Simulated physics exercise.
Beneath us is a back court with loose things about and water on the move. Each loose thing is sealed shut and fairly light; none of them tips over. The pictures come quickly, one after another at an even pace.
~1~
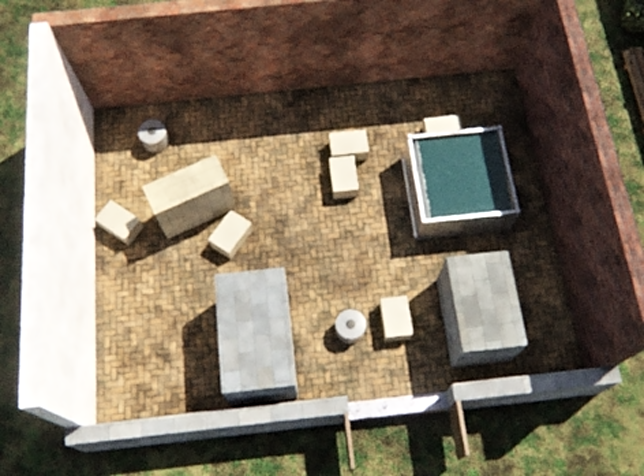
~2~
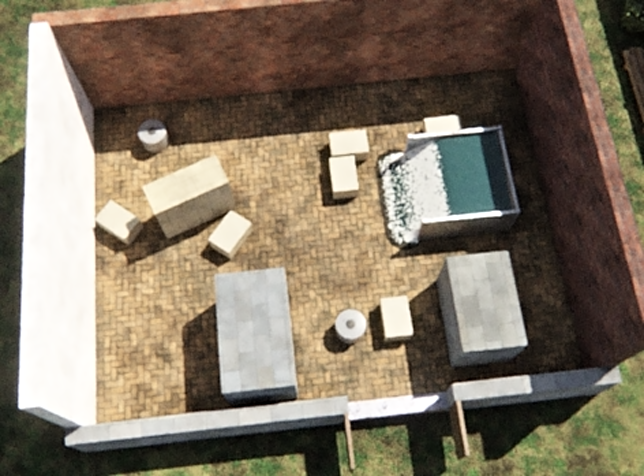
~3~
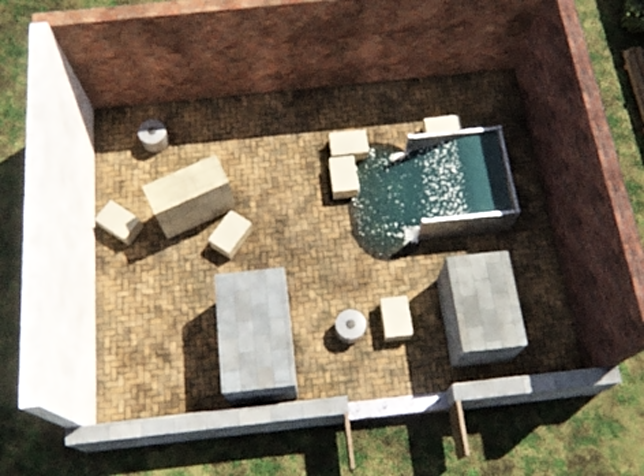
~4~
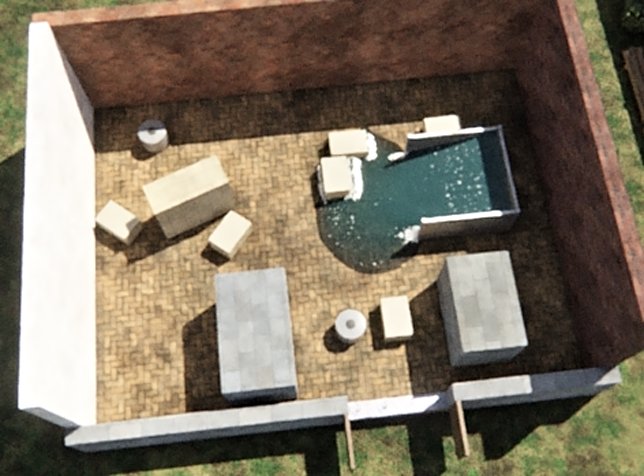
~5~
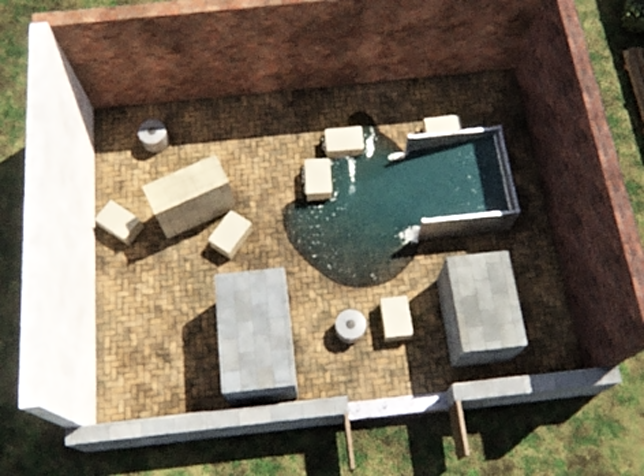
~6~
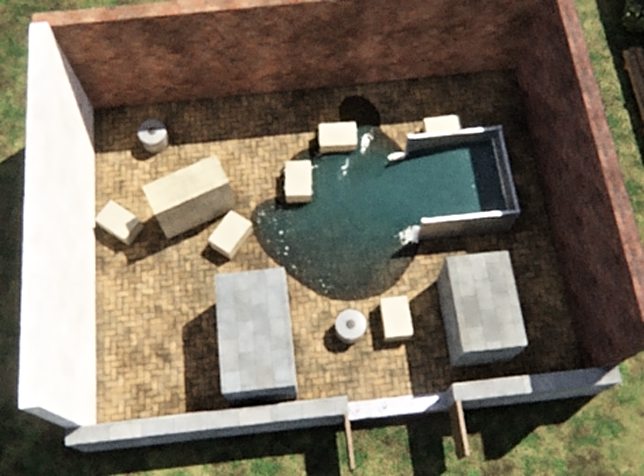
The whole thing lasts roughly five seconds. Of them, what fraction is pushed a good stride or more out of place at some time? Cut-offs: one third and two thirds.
Between one third and two thirds.
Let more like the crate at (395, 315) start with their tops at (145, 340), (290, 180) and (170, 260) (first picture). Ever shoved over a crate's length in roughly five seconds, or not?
Listed in sequence, the answers are displaced a stride, displaced a stride and displaced a stride.
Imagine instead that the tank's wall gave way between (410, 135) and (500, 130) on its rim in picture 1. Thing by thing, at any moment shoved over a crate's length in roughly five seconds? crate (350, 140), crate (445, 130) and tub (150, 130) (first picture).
First stays short of it, second covers that distance, third covers that distance.
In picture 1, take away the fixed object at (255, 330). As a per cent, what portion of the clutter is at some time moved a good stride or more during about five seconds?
Close to 60 %.
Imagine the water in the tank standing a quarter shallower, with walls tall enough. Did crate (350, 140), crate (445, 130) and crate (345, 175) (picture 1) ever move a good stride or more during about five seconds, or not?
Going through them in turn, I'd say got there, then never got there, then got there.
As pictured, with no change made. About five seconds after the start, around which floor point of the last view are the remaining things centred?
Mean floor position: Approx. (252, 213) px, last view.
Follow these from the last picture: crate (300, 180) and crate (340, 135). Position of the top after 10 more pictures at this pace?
(180, 146) and (275, 96), roughly.
A moment on, 2 of 8 are well off their spots; 0 afloat.
Next, 3 of 8 are well off their spots; 0 afloat.
Later, 4 of 8 are well off their spots; 2 afloat.
In the end, 4 of 8 are well off their spots, and 4 have been at some point; 3 afloat.
